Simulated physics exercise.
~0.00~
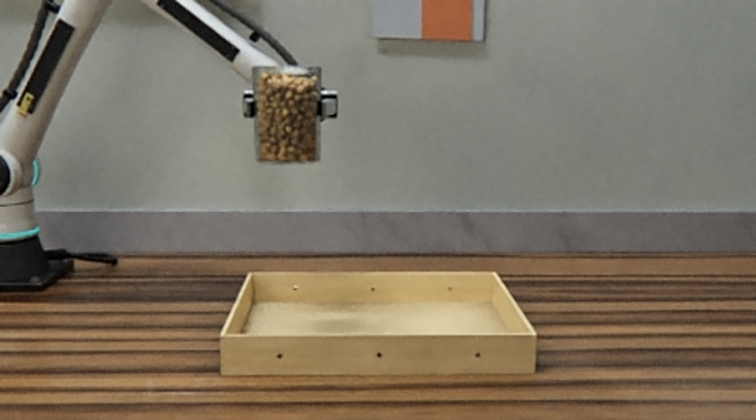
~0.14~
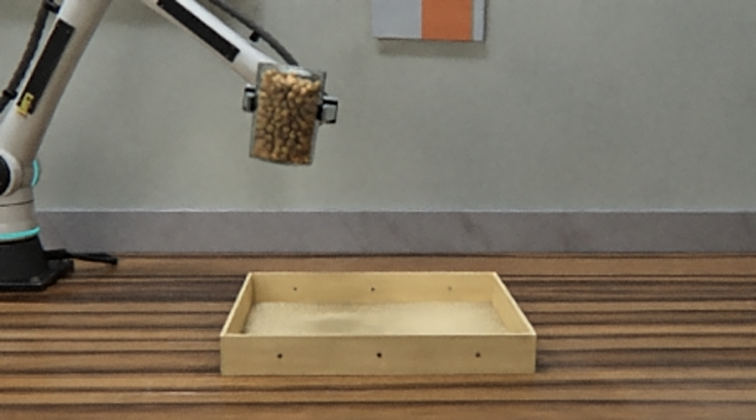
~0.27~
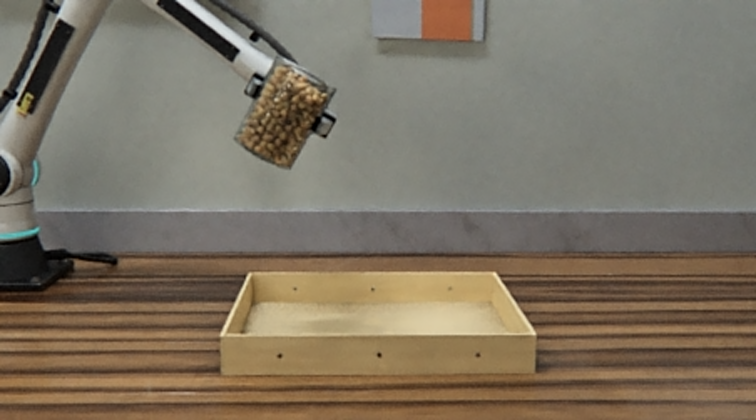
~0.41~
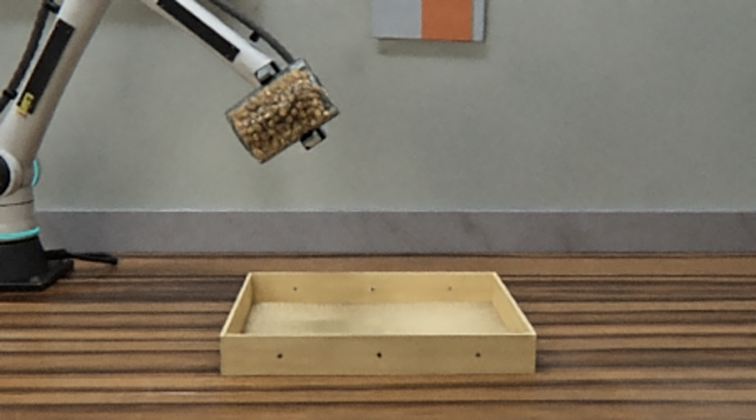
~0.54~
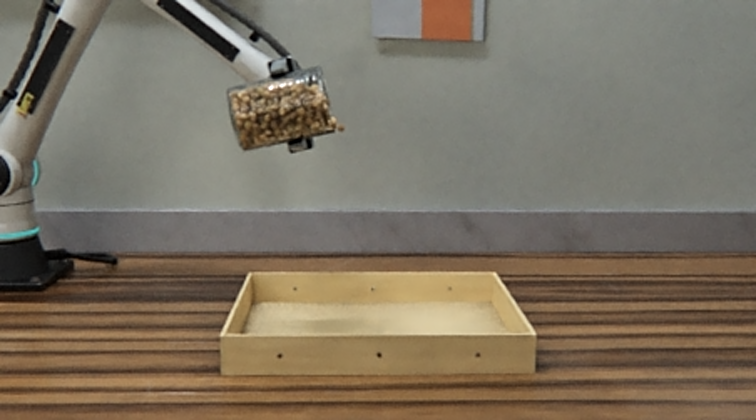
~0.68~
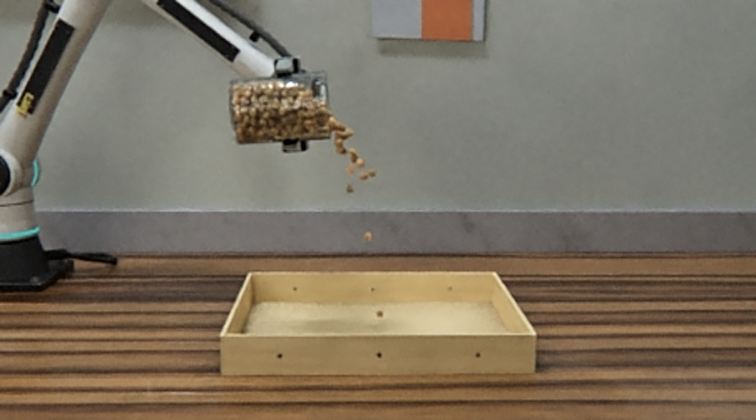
In the video, a robot arm tilts a clear cup full of dried chickpeas steadily to the right above a shallow wooden tray, until the cup is nearly on its side and chickpeas begin spilling from its mouth.
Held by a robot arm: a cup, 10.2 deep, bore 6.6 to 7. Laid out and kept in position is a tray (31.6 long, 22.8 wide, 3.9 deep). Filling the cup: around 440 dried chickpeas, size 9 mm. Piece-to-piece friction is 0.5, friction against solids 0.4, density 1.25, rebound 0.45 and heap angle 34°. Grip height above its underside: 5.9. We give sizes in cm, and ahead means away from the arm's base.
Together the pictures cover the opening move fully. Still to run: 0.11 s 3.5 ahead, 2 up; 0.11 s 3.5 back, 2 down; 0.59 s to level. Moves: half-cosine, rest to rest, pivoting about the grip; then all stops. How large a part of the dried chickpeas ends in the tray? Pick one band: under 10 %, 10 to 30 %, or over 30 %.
Over 30 %.
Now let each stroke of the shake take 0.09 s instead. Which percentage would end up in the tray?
85 %.
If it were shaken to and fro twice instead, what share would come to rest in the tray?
80 per cent.
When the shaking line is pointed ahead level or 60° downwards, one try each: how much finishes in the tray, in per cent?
Near 60 and 20 percent respectively.
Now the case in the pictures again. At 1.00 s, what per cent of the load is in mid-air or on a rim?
Roughly 34 per cent.
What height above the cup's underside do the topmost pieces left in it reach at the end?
Roughly 6.0 centimetres.
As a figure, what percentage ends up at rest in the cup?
Around 30 in a hundred.
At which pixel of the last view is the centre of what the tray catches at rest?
About (436, 329).
By 1.00 s, tilted 79° forward, highest piece 27 above the table; 150 in the tray, 142 in the cup, 151 in flight or on a rim.
By 1.33 s, tilted 15° forward, highest piece 28 above the table; 304 in the tray, 136 in the cup, 3 on the table or floor.
By 1.69 s, level, highest piece 27 above the table; 304 in the tray, 136 in the cup, 3 on the table or floor.
By 2.74 s, level, highest piece 27 above the table; 304 in the tray, 136 in the cup, 3 on the table or floor.
Final count, 304 in the tray, 136 in the cup, 3 on the table or floor. That is 69 % in the tray.
